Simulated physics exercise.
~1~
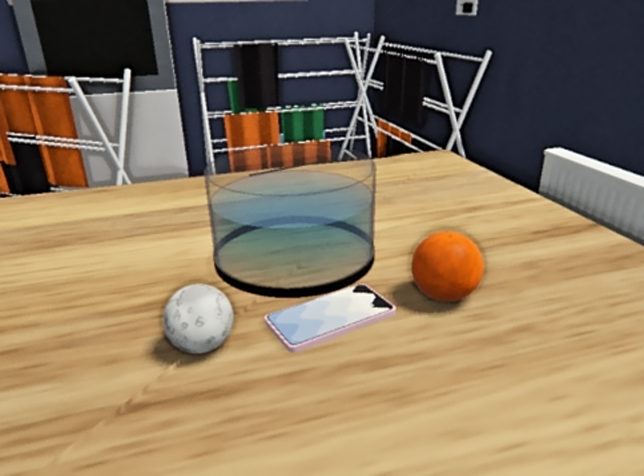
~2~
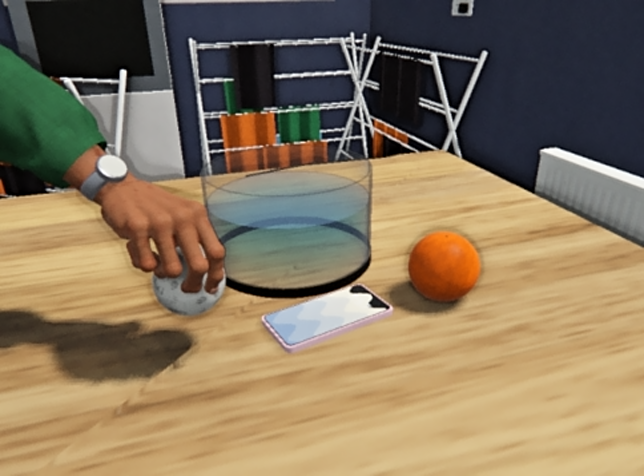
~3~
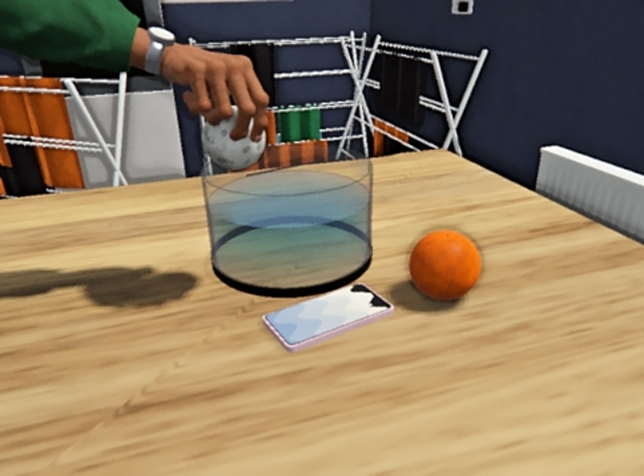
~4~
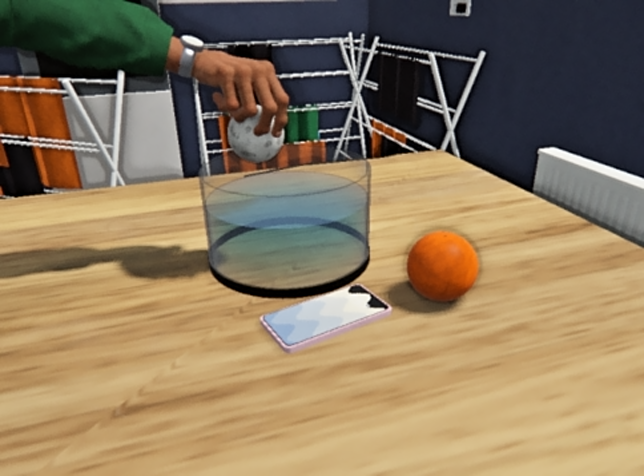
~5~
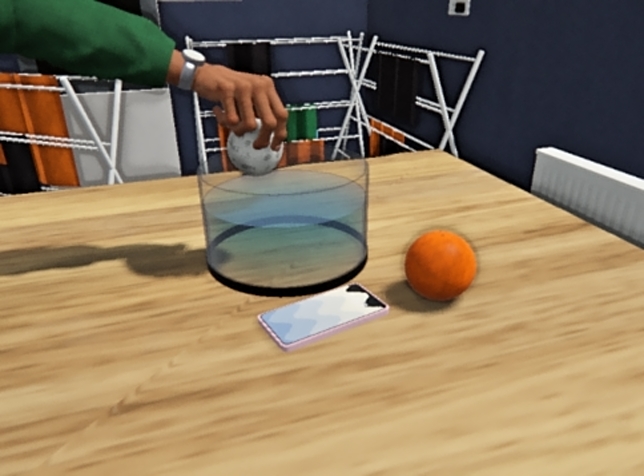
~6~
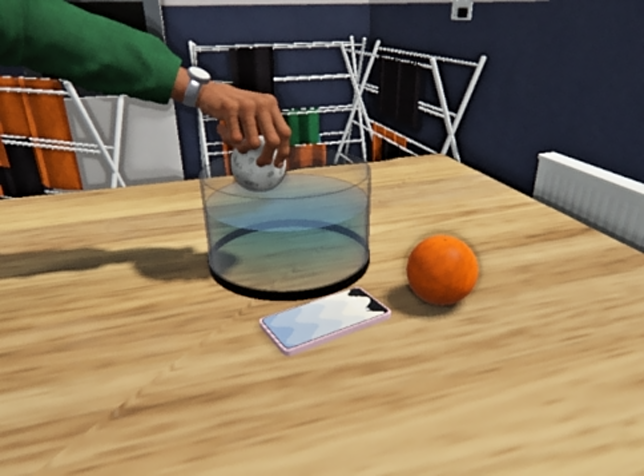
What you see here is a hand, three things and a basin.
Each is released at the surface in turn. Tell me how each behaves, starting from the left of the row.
The left one stays afloat, the middle one drops down, the right one stays afloat.
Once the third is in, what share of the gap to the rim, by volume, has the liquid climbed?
About 26 in a hundred.
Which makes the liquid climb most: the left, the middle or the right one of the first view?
That would be the far-right body.
Next, the tennis ball rides on the surface.
After that, the phone sinks.
Finally, the orange rides on the surface; afloat, tennis ball and orange.
